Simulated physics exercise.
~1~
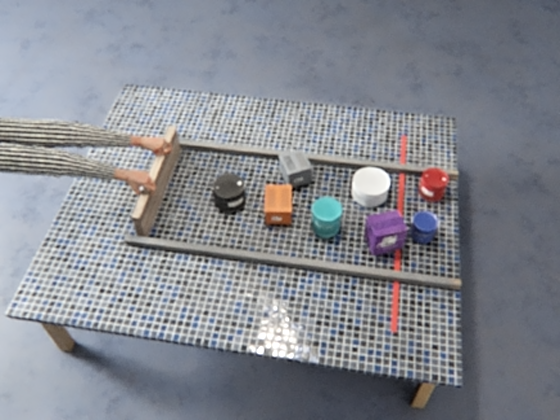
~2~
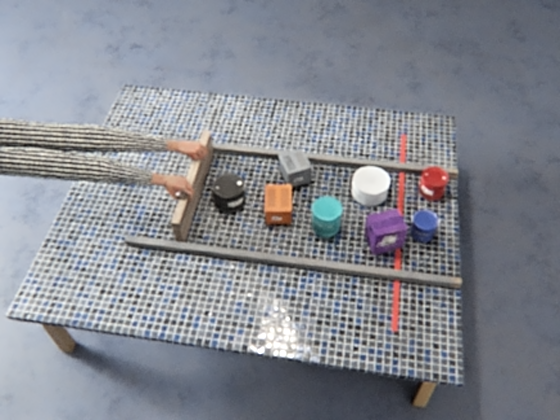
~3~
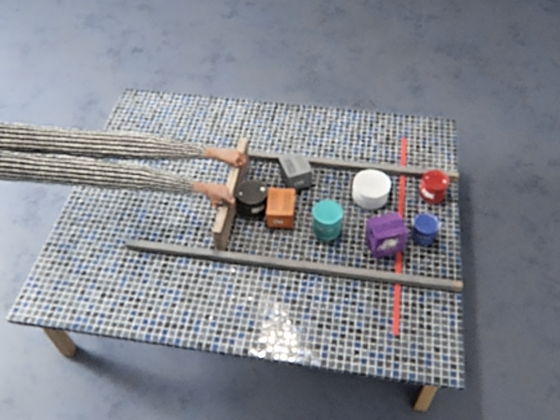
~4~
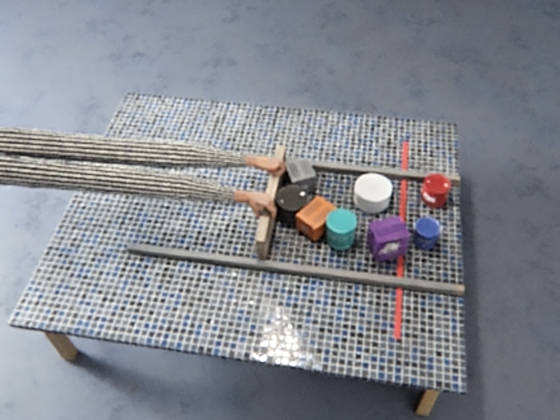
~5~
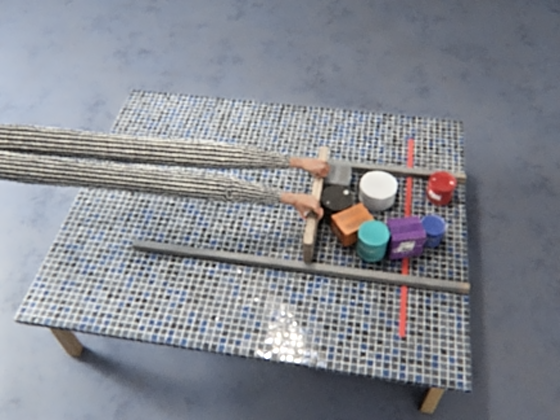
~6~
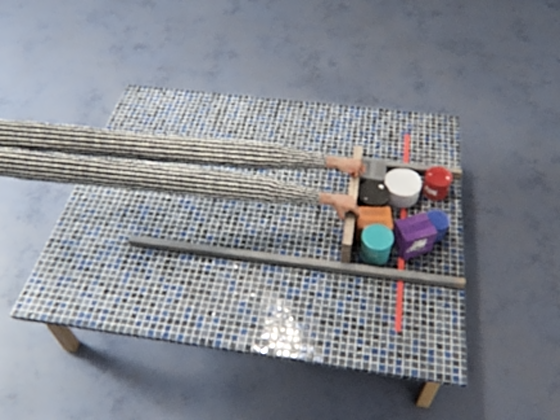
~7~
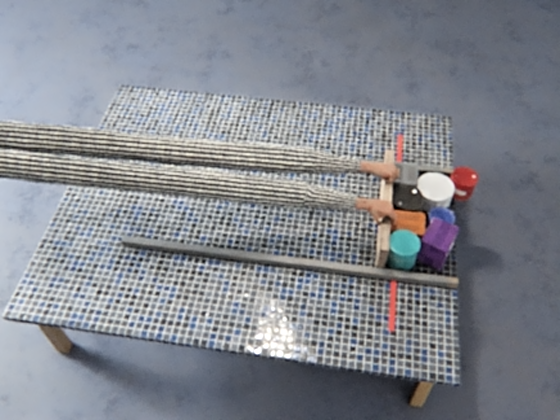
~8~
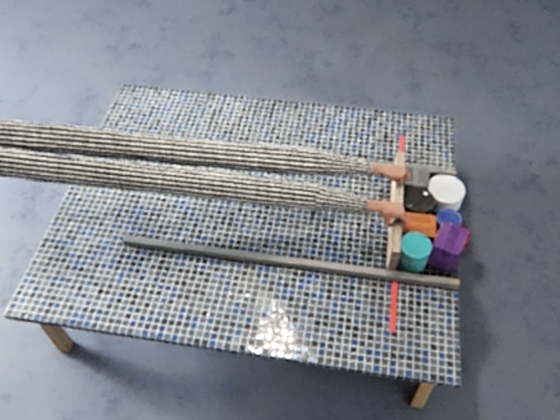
The footage shows two hands in striped sleeves pushing a plank rightward between rails on a tiled table, gathering black, orange, grey, turquoise, white, purple and blue objects into a cluster beyond a red tape line, until the red canister drops off the right edge.
